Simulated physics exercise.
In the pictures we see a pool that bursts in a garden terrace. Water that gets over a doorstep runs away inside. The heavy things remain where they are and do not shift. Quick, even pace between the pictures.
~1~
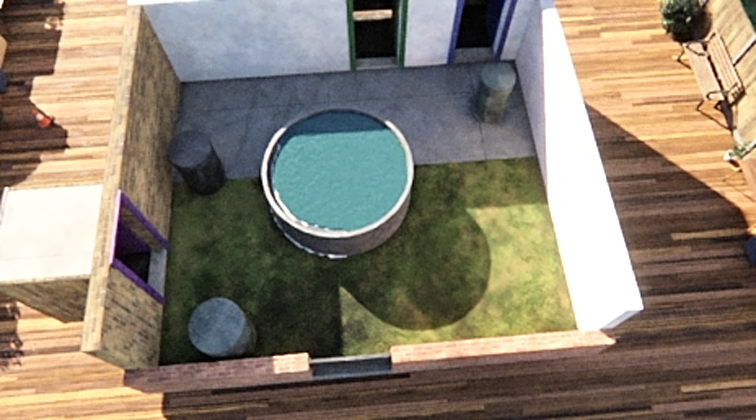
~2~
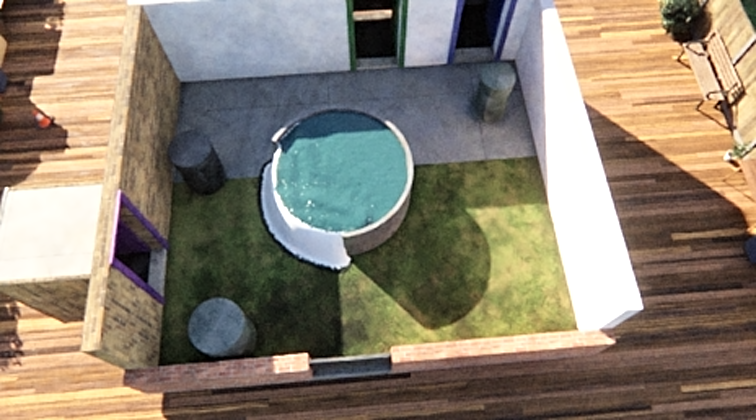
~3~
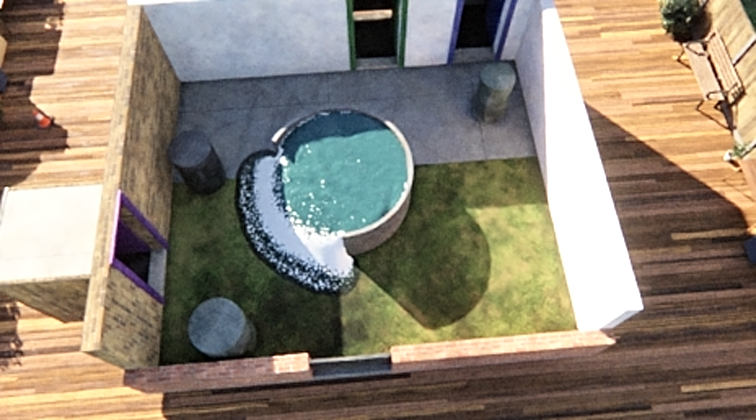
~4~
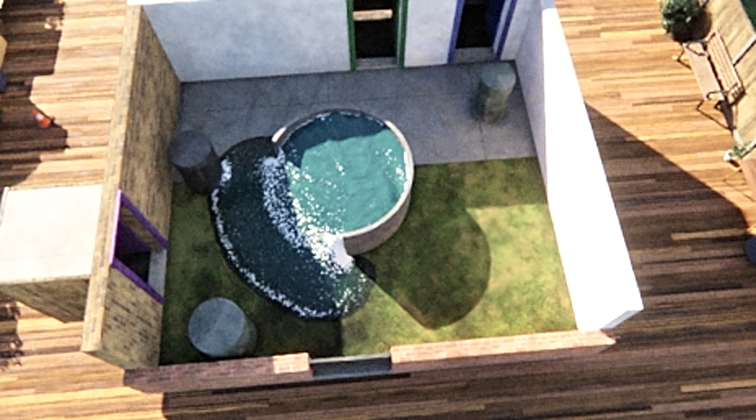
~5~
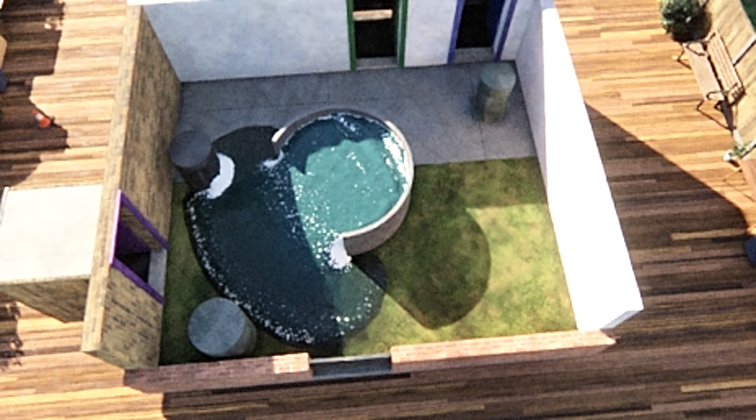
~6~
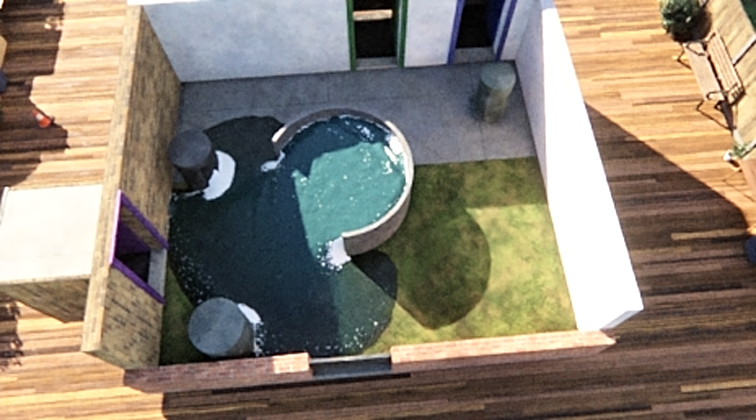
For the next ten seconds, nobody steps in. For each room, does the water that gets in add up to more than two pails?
My prediction: The purple door is going to be over the line. The green door is going to be at or under the line. The blue door is going to be at or under the line.
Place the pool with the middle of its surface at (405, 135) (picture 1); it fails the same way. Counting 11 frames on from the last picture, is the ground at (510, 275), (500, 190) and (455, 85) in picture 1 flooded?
Result: Spared; spared; spared.
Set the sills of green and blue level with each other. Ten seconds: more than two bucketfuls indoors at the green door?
My take: The green door fails to reach it.
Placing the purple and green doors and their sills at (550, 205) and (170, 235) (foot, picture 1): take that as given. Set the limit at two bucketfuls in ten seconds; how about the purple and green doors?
Note: Purple falls short; green overshoots.
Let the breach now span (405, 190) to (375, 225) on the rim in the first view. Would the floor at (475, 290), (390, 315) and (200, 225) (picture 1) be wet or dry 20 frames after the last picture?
The first spot is swamped, the second swamped, the third spared.
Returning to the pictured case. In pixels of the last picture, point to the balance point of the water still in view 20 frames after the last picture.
Near (274, 238).
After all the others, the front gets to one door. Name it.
I'd go with the door marked blue.
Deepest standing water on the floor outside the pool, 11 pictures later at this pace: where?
My pick is (225, 369).
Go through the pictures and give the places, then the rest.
In the first frame, still water in the pool at (338, 170).
In the second frame, the front is at (349, 263), out from the gap at (282, 219).
In the third frame, water pours out at (282, 220) and has run to (350, 285).
In the fourth frame, the front is at (361, 301), out from the gap at (283, 222).
In the fifth frame, the front is at (350, 333), out from the gap at (283, 222).
In the sixth frame, the front is at a hidden place, out from the gap at (283, 222).
A moment on, water covers 40 % of the floor; the purple door over two buckets in, the green door not reached, the blue door not reached.
Next, water covers 45 % of the floor; the purple door far over two buckets in, the green door not reached, the blue door not reached.
Then, water covers 60 % of the floor; the purple door far over two buckets in, the green door not reached, the blue door not reached.
Later, water covers 95 % of the floor; the purple door far over two buckets in, the green door wet at the sill, nothing in, the blue door wet at the sill, nothing in.
In the end, water covers 100 % of the floor; the purple door far over two buckets in, the green door wet at the sill, nothing in, the blue door wet at the sill, nothing in.
